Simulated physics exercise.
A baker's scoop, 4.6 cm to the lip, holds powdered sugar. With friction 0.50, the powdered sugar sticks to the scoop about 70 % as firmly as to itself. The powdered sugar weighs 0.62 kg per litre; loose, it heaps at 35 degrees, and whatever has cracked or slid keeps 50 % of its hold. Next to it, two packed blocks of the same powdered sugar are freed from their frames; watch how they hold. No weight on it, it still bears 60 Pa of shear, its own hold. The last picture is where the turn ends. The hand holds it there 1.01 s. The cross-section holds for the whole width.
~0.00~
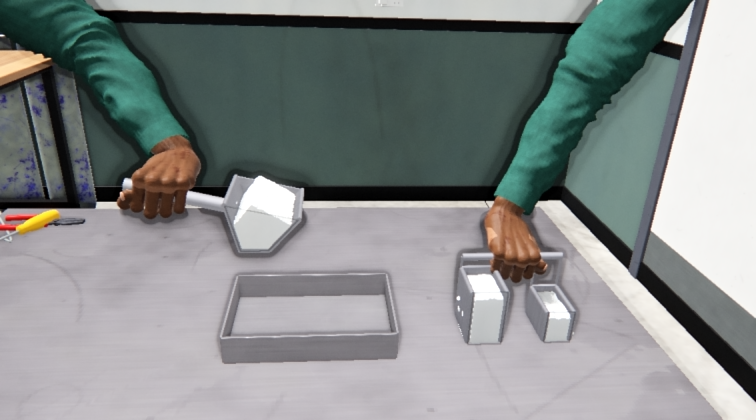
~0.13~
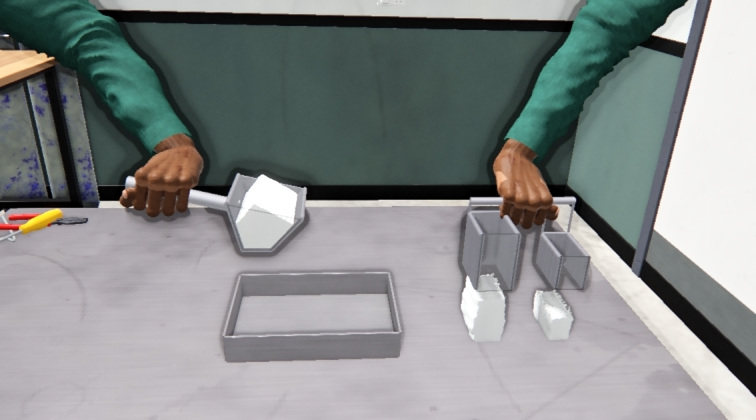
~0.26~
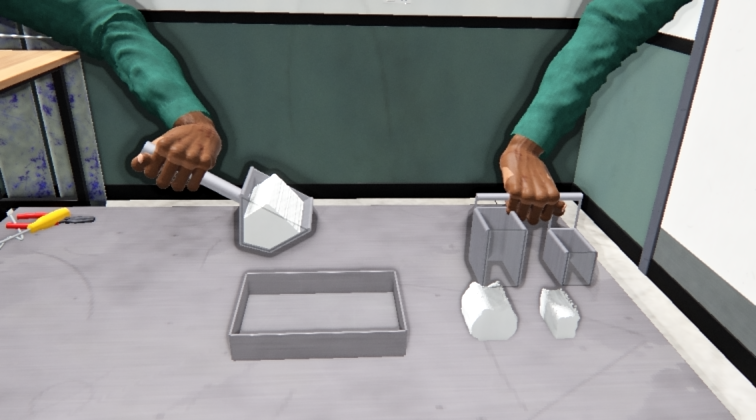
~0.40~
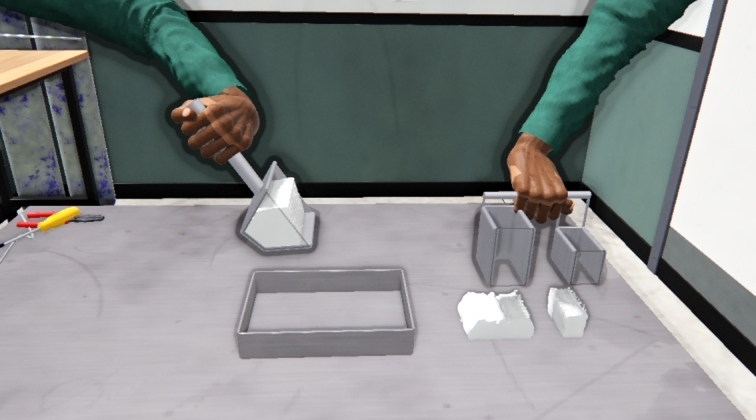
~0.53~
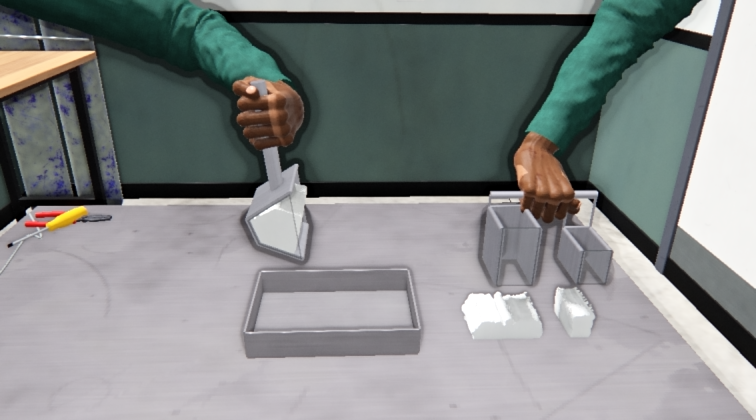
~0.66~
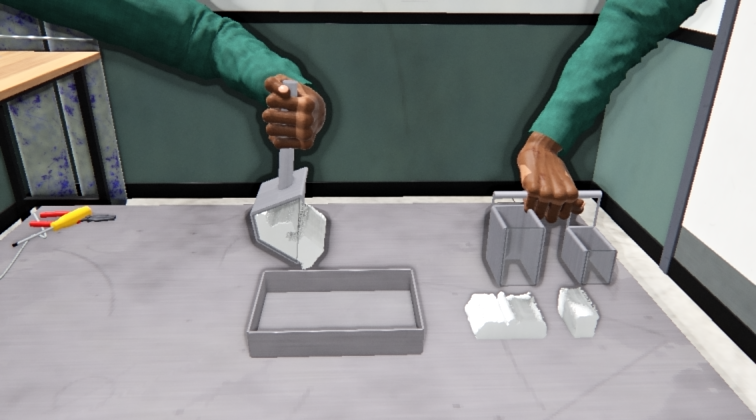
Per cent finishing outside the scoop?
61 %.
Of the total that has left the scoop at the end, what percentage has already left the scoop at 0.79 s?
My estimate: Some 80 per cent.
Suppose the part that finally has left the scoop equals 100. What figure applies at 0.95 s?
Close to 100 in a hundred.
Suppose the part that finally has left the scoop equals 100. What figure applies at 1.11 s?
It is roughly 100 percent.
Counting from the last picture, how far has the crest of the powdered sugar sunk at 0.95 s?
Measured change: Around 0.0 cm.
After 0.79 s, the scoop is at 82 degrees and 50 % has left it.
After 0.95 s, the scoop is at 82 degrees and 59 % has left it.
After 1.11 s, the scoop is at 82 degrees and 60 % has left it.
After 1.27 s, the scoop is at 82 degrees and 60 % has left it.
After 1.62 s, at the end, the scoop is at 82 degrees and 61 % has left it.
